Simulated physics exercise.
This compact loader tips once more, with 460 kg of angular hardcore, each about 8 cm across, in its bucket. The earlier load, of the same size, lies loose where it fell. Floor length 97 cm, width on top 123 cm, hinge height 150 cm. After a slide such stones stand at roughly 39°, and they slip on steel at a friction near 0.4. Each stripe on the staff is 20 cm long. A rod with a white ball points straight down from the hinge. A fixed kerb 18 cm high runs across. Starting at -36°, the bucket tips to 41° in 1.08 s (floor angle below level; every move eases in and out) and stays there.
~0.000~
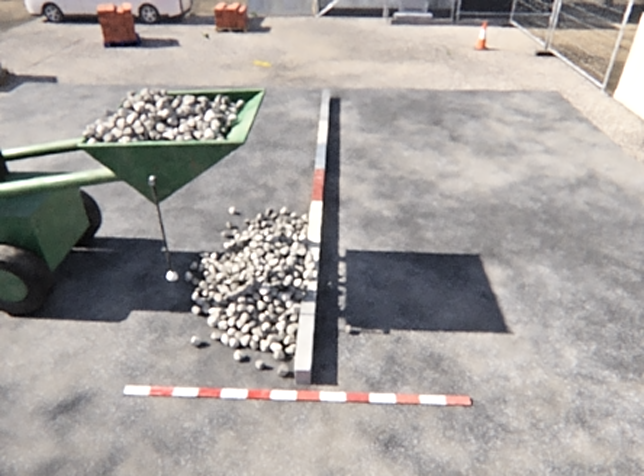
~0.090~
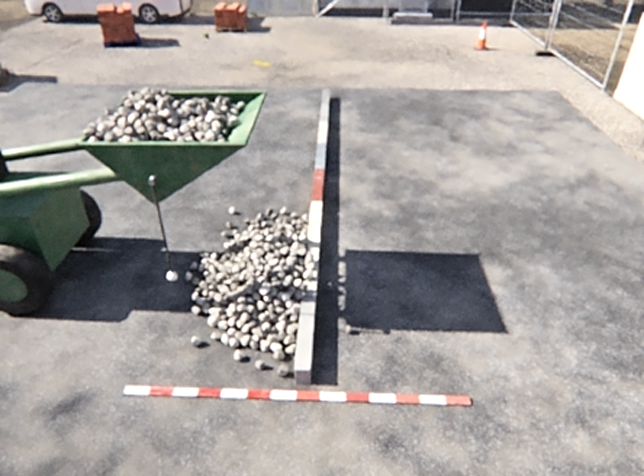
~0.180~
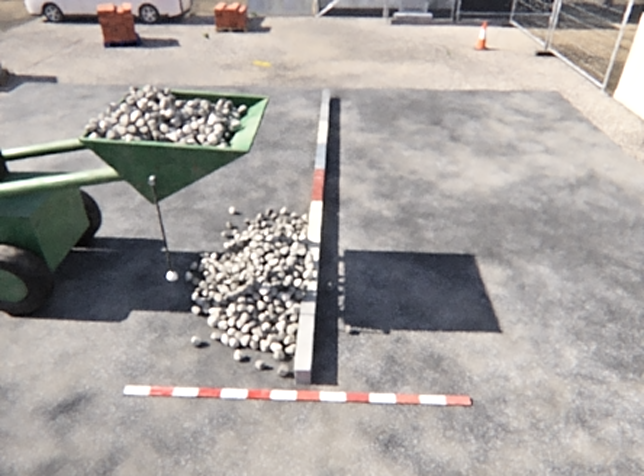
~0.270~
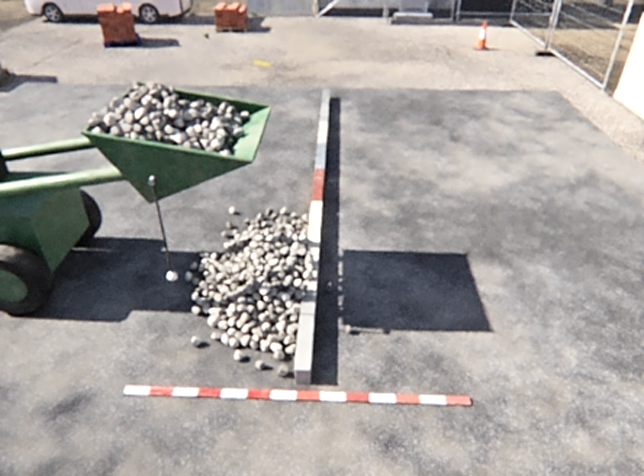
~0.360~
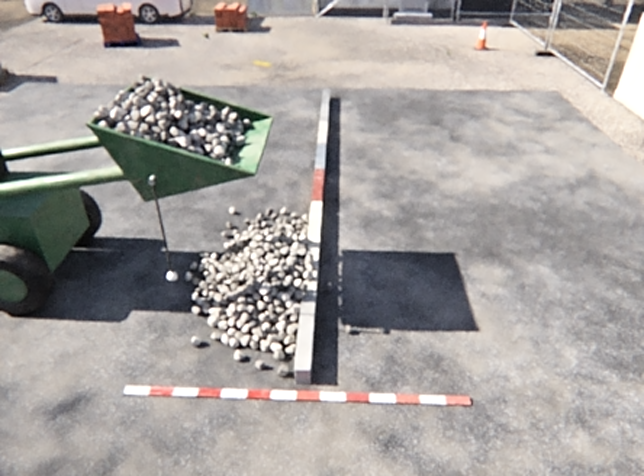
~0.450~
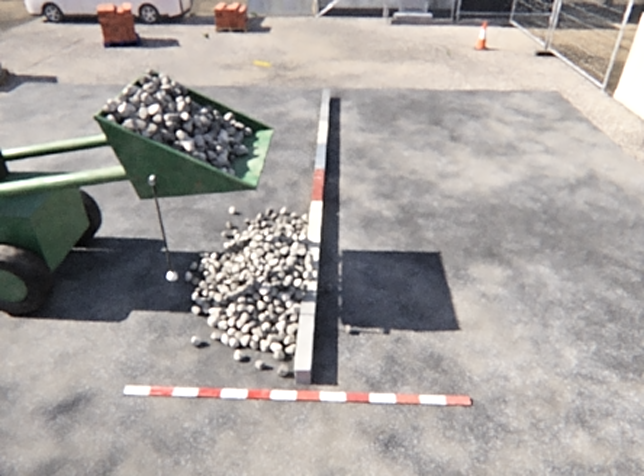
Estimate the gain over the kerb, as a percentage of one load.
Close to 27 parts in a hundred.
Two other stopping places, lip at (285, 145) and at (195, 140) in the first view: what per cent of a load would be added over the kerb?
First some 70, then 0 per cent.
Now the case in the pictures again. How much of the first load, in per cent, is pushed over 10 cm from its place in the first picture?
Roughly 5 per cent of them.
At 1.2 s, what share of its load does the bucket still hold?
About 70 per cent.
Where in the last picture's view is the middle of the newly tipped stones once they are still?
Near (291, 265).
After 0.8 s the floor is at 29°; in per cent of one load, 100 in the bucket, 100 on this side of the kerb; the foremost stones are at (314, 280).
After 1.2 s the floor is at 41°; in per cent of one load, 71 in the bucket, 129 on this side of the kerb; the foremost stones are at (314, 280).
After 1.5 s the floor is at 41°; in per cent of one load, 17 in the bucket, 178 on this side of the kerb, 5 over the kerb; the foremost stones are at (342, 277).
After 4.3 s the floor is at 41°; in per cent of one load, 0 in the bucket, 173 on this side of the kerb, 28 over the kerb; the foremost stones are at (437, 285). Net gain over the kerb, 27.
